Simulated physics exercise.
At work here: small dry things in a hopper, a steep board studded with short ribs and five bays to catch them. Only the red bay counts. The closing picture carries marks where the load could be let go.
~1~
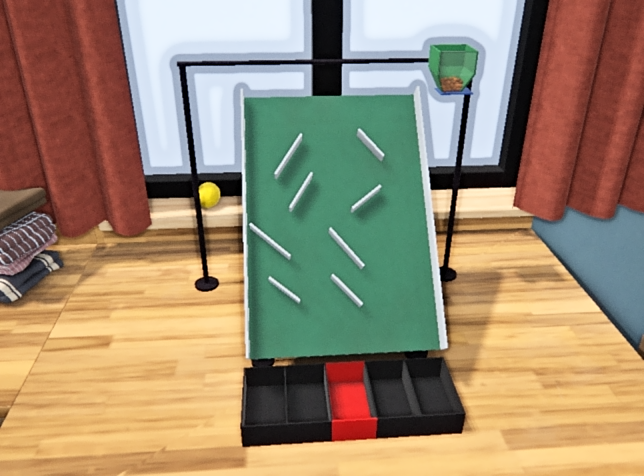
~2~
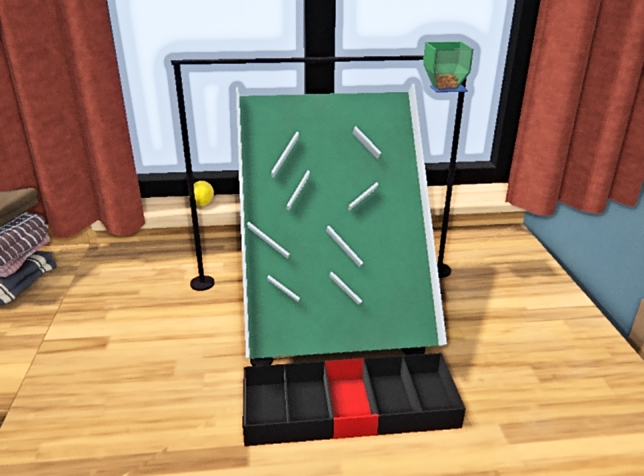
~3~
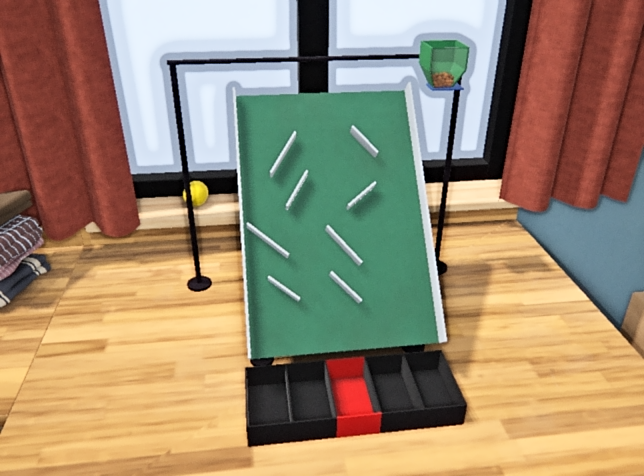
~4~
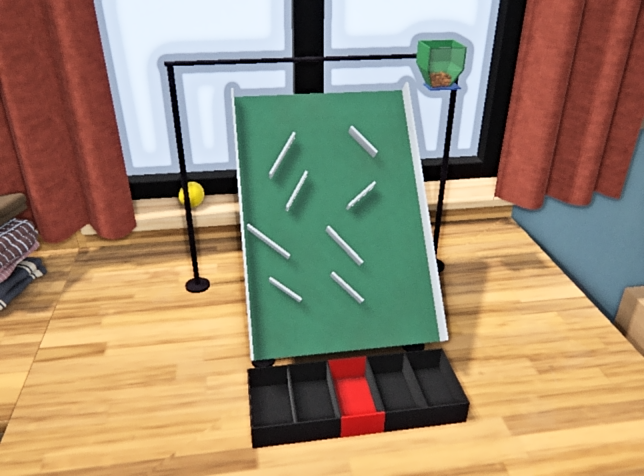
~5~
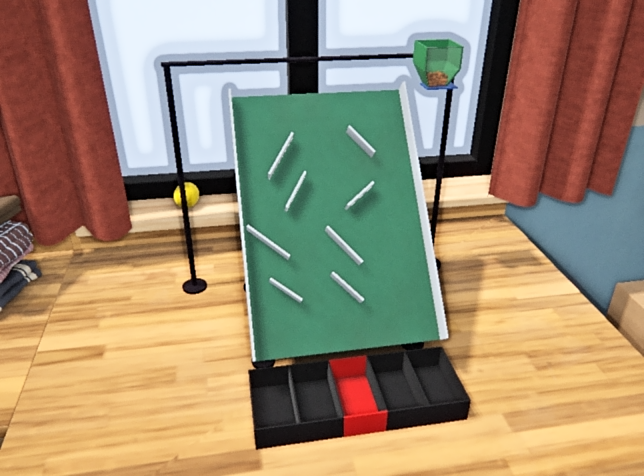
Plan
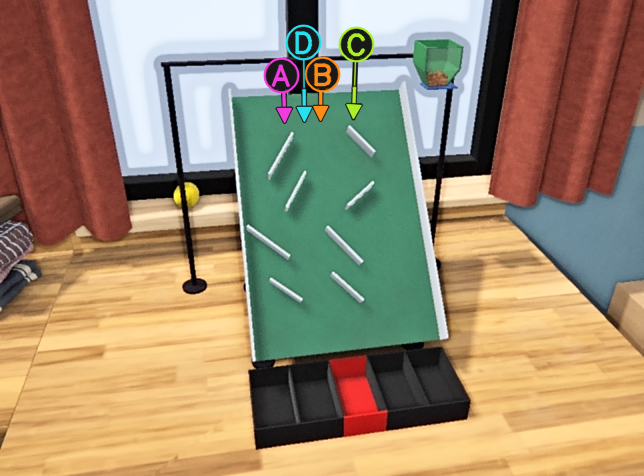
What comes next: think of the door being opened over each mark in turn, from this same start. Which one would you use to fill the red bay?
Go for A.
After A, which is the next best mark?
D it is.
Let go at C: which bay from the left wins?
It is the fifth one.
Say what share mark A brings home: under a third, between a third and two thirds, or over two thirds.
Between a third and two thirds.
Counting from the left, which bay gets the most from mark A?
The third.
On the marked copy, mark A meets the board at (284, 117); mark B meets the board at (320, 115); mark C meets the board at (353, 113); mark D meets the board at (304, 116).
With A, about half in the red bay, about a quarter in other bays, a small part held on the board, a small part outside the box.
With B, a stray few in the red bay, nearly all in other bays, a small part outside the box.
With C, none in the red bay, nearly all in other bays, a small part outside the box.
With D, about a third in the red bay, about two thirds in other bays, a stray few outside the box.
